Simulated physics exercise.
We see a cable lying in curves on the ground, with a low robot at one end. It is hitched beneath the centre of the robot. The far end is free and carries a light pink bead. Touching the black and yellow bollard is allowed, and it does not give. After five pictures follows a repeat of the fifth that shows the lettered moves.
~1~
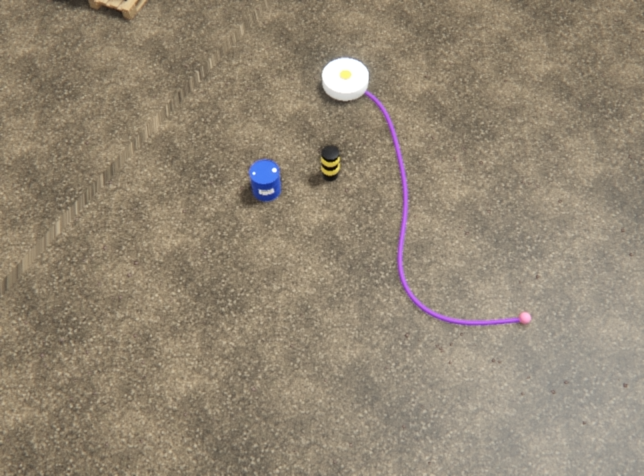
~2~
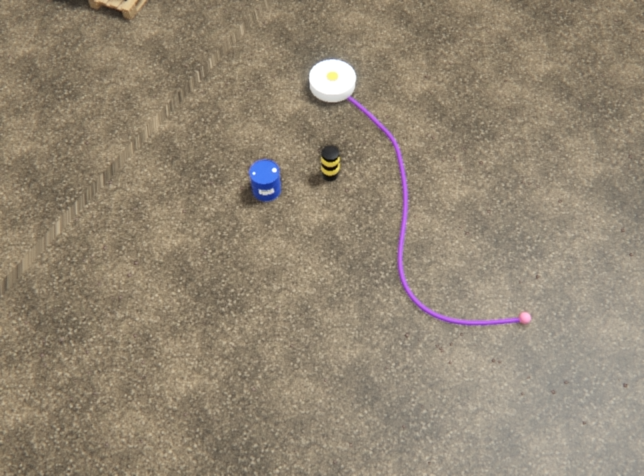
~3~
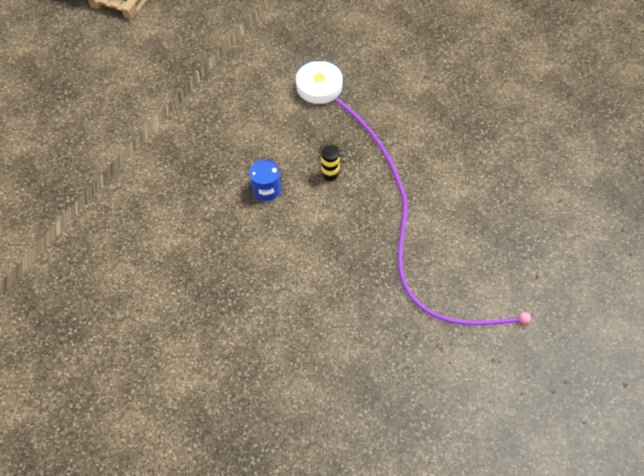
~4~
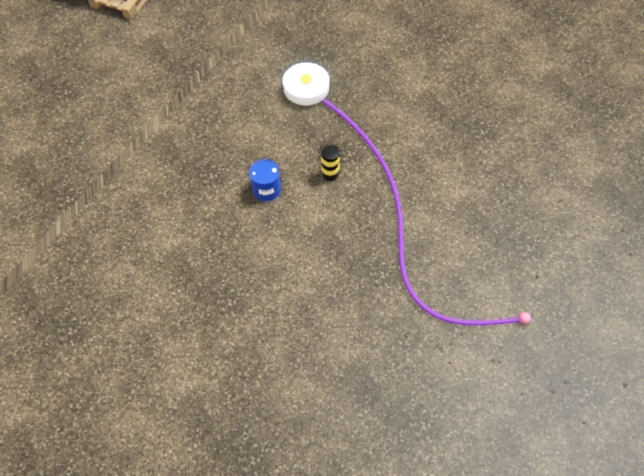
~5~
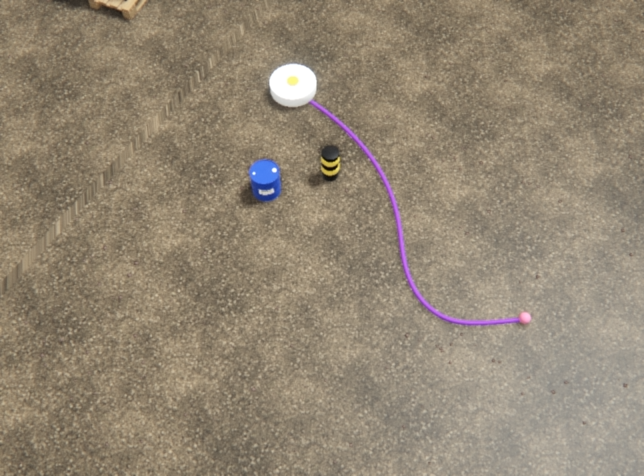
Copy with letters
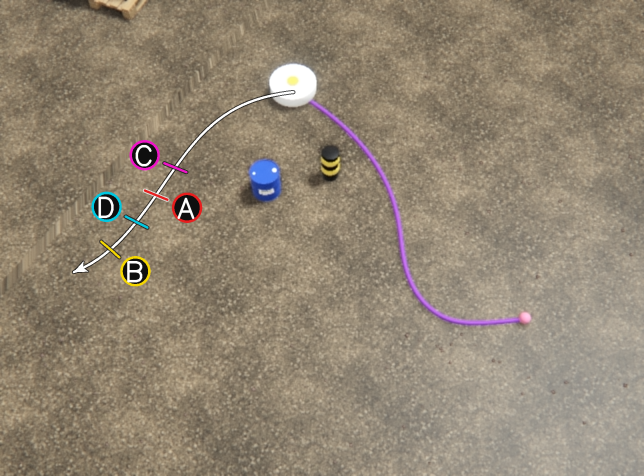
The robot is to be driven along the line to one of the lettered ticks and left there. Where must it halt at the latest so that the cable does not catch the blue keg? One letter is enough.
The farthest safe stop is A.
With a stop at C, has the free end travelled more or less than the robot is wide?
Less.
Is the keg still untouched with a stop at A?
Yes.
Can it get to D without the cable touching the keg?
No.
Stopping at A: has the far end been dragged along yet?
By then, yes.
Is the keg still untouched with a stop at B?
No.
On the marked copy, A at (156, 195); B at (110, 249); C at (175, 168); D at (136, 222); the route from (293, 92) via (179, 162) to (74, 272).
With A. Early on, robot (232, 105), middle of the cable (377, 206), free end (521, 318).
Further on, robot (186, 147), middle of the cable (360, 195), free end (508, 318).
At the end, robot (154, 190), middle of the cable (344, 176), free end (481, 306); only the bollard has been touched, if anything.
As for the rest, B brings the cable against the keg; C is safe but short; D brings the cable against the keg.
